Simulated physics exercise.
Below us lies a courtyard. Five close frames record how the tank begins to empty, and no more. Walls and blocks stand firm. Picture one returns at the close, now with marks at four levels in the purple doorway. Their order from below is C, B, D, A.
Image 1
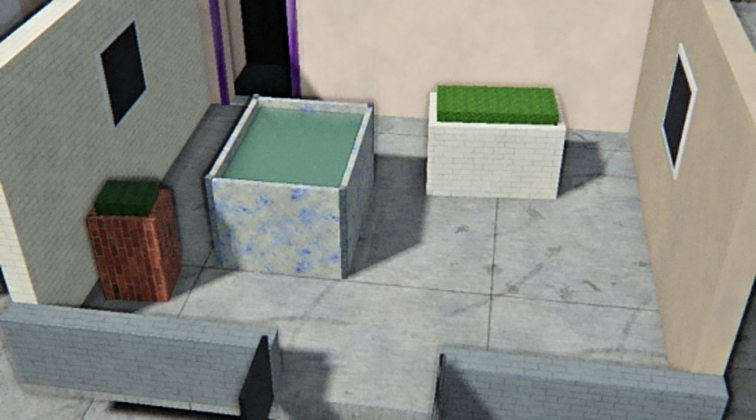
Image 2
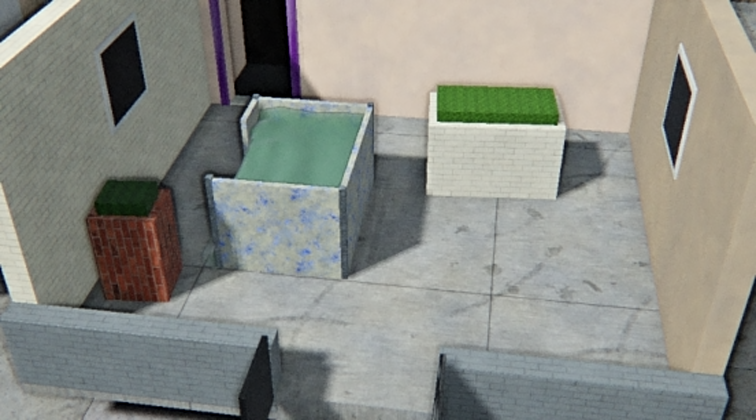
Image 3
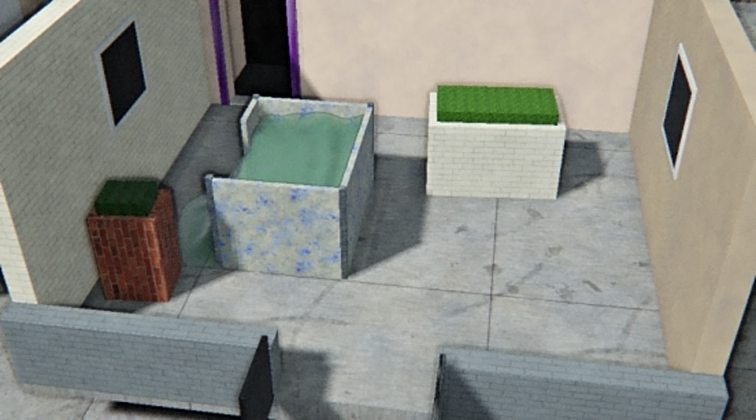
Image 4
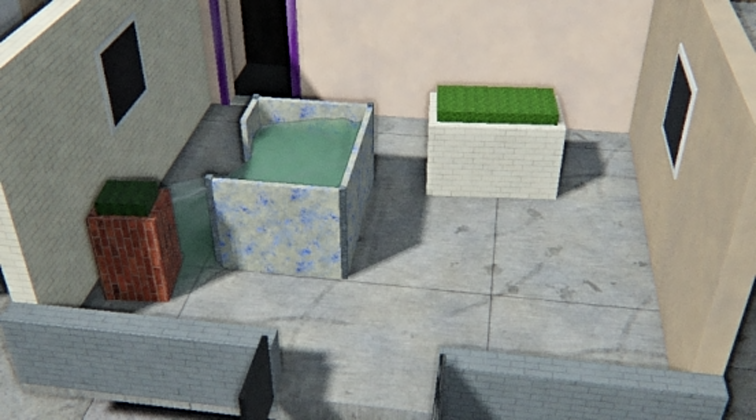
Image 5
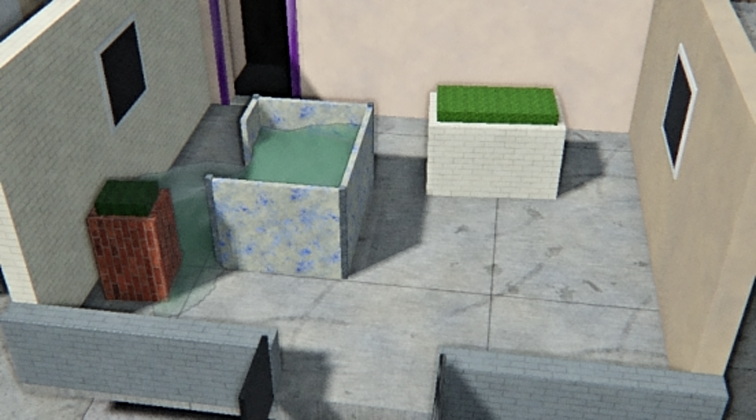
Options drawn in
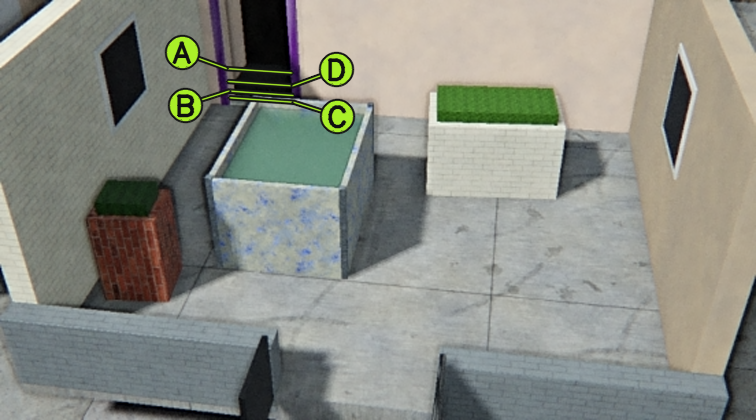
In a walled courtyard, the tank's left side opens and greenish water pours onto the ground.
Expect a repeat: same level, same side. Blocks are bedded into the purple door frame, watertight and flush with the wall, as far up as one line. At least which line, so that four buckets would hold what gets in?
Take D.
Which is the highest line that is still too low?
That would be B.
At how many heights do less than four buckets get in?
Two of the four.
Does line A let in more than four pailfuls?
No.
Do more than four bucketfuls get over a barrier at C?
Yes, it does.
In lime, A at (259, 70); B at (261, 93); C at (261, 99); D at (260, 83); from the bottom up C, B, D, A.
If A is chosen, nothing gets over.
If B is chosen, about 10 bucketfuls get in.
If C is chosen, dozens of bucketfuls pour in.
If D is chosen, a splash gets over, under a bucket.
